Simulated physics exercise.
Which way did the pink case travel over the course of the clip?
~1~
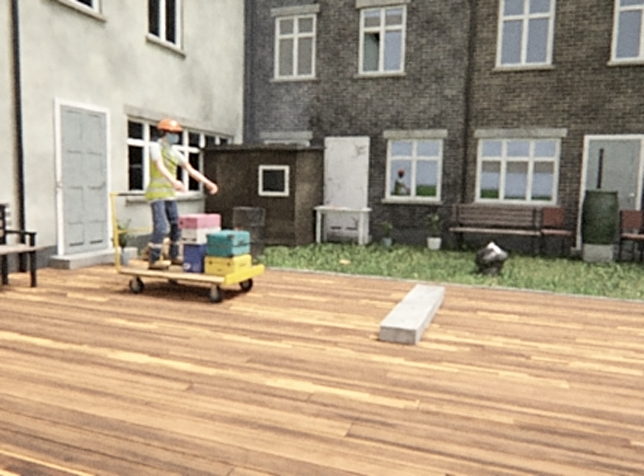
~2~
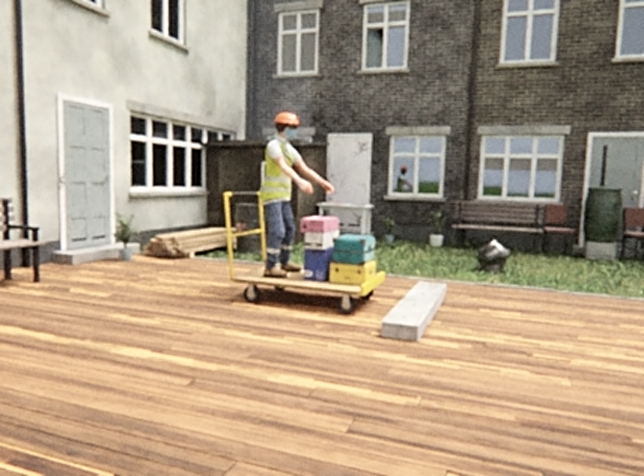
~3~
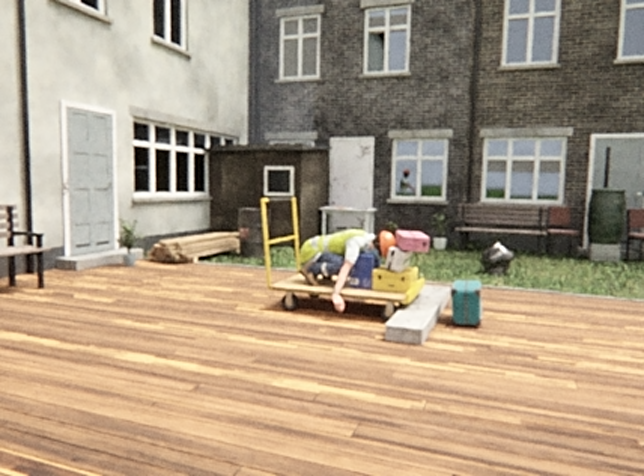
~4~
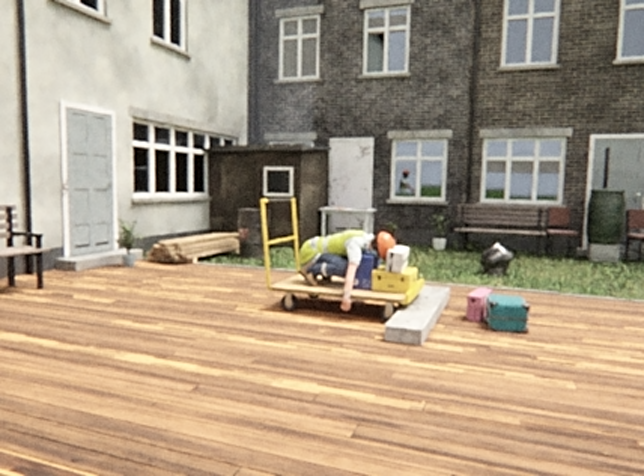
The pink case travelled to the right, riding along on the cart and then going over the front onto the decking beyond the kerb.
A flat cart carrying a standing rider in an orange helmet and a stack of colourful cases rolled right and bumped into a kerb. The rider slumped over the load, and the teal and pink cases toppled off the front onto the decking.
